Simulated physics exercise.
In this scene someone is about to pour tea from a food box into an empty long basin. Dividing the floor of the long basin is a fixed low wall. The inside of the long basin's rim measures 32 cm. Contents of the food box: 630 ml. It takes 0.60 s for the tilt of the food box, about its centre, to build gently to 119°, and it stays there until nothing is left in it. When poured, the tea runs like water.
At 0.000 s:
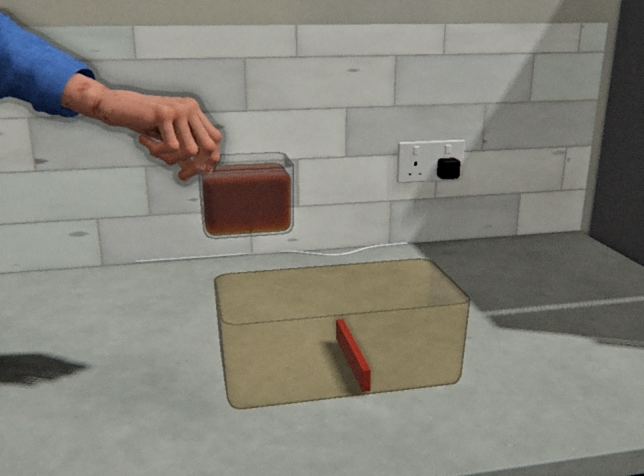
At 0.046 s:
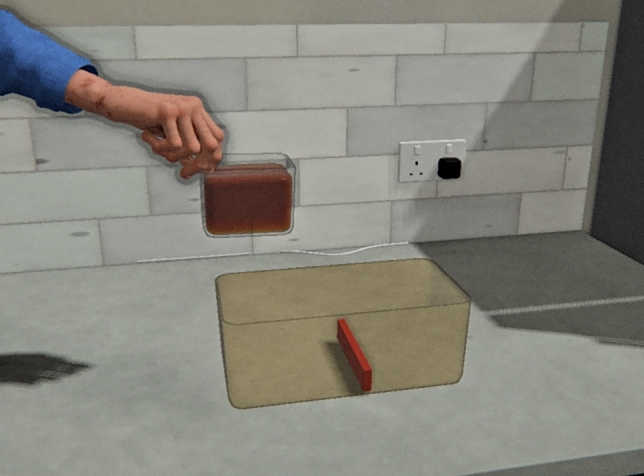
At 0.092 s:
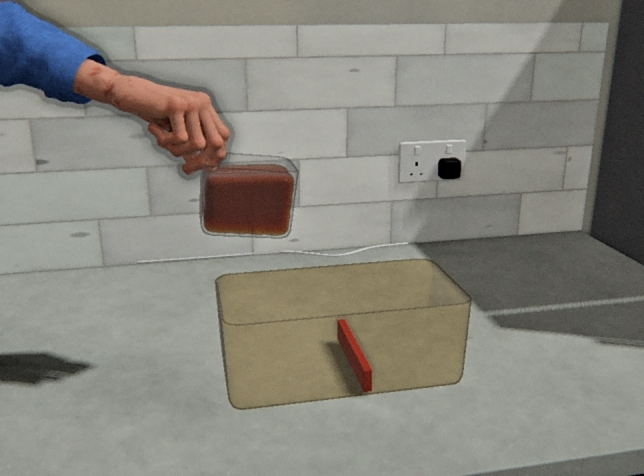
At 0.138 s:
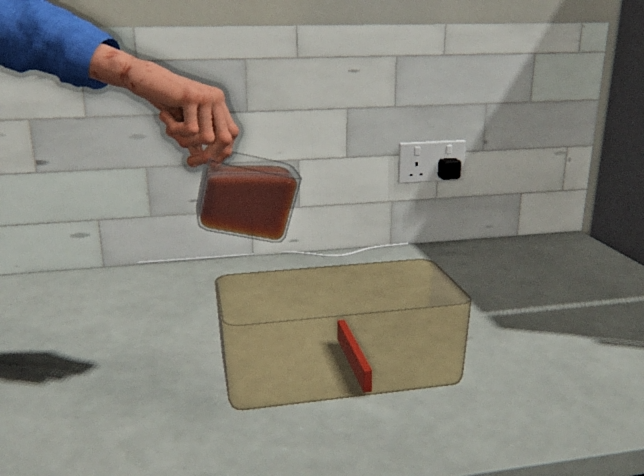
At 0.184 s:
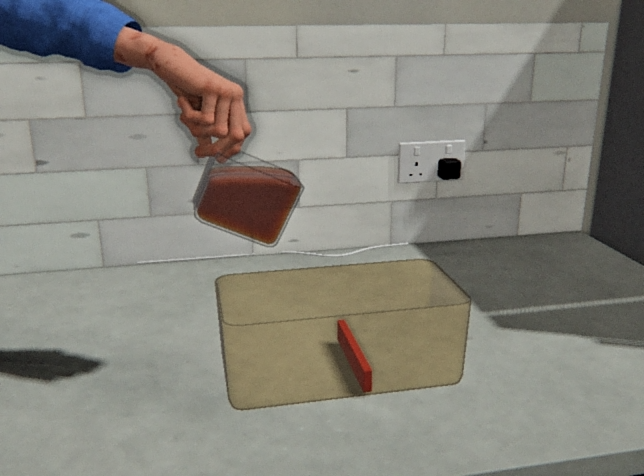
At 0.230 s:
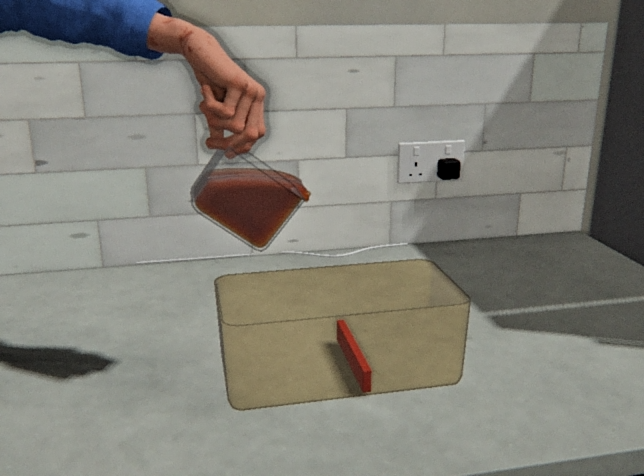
A hand tilting a clear food box of reddish-brown tea rightward above a long basin, the liquid reaching the lower rim.
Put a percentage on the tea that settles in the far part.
Roughly 31 per cent ends up there.
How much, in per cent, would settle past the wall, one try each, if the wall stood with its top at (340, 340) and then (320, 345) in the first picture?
Some 50 in a hundred, then some 70 in a hundred.
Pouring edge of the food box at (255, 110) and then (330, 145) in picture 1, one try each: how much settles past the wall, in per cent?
Roughly 10 per cent the first time and 80 per cent the second.
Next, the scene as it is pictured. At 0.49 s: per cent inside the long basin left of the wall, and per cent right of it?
I'd say some 20 in a hundred on the left and 16 on the right.
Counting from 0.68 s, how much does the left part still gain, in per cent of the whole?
I'd put it near 1 percent.
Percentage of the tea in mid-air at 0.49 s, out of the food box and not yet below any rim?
Close to 40 in a hundred.
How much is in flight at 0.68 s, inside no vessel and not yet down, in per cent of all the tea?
Around 6 per cent of the liquid is in flight.
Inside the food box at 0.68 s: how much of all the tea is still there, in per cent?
2 %.
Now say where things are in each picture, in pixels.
In the first picture, it leans 0°; its right rim is at (289, 161); the tea meets the walls at (200, 173) and (286, 169); the long basin's rim runs from (218, 300) to (450, 280); the wall's top is at (352, 344).
In the second picture, it leans 2°; its right rim is at (290, 162); the tea meets the walls at (202, 172) and (288, 169).
In the third picture, it leans 7°; its right rim is at (293, 166); the tea meets the walls at (204, 172) and (290, 171).
In the fourth picture, it leans 15°; its right rim is at (296, 174); the tea meets the walls at (205, 173) and (294, 172).
In the fifth picture, it leans 26°; its right rim is at (299, 183); the tea meets the walls at (204, 181) and (298, 175); 1 per cent is over the edge.
In the sixth picture, it leans 38°; its right rim is at (299, 194); the tea meets the walls at (200, 182) and (298, 186); 5 per cent is over the edge.
Then, 0.49 s in, the tilt is 110° and 24 per cent is still to pour, 21 is left of the wall and 15 right of it.
Then, 0.68 s in, the tilt is 119° and 2 per cent is still to pour, 66 is left of the wall and 27 right of it.
Then, 0.88 s in, the tilt is 119° and 0 per cent is still to pour, 67 is left of the wall and 30 right of it.
Then, 1.10 s in, the tilt is 119° and 0 per cent is still to pour, 67 is left of the wall and 31 right of it.
Finally, 67 per cent lies left of the wall, 31 right of it and 2 outside.
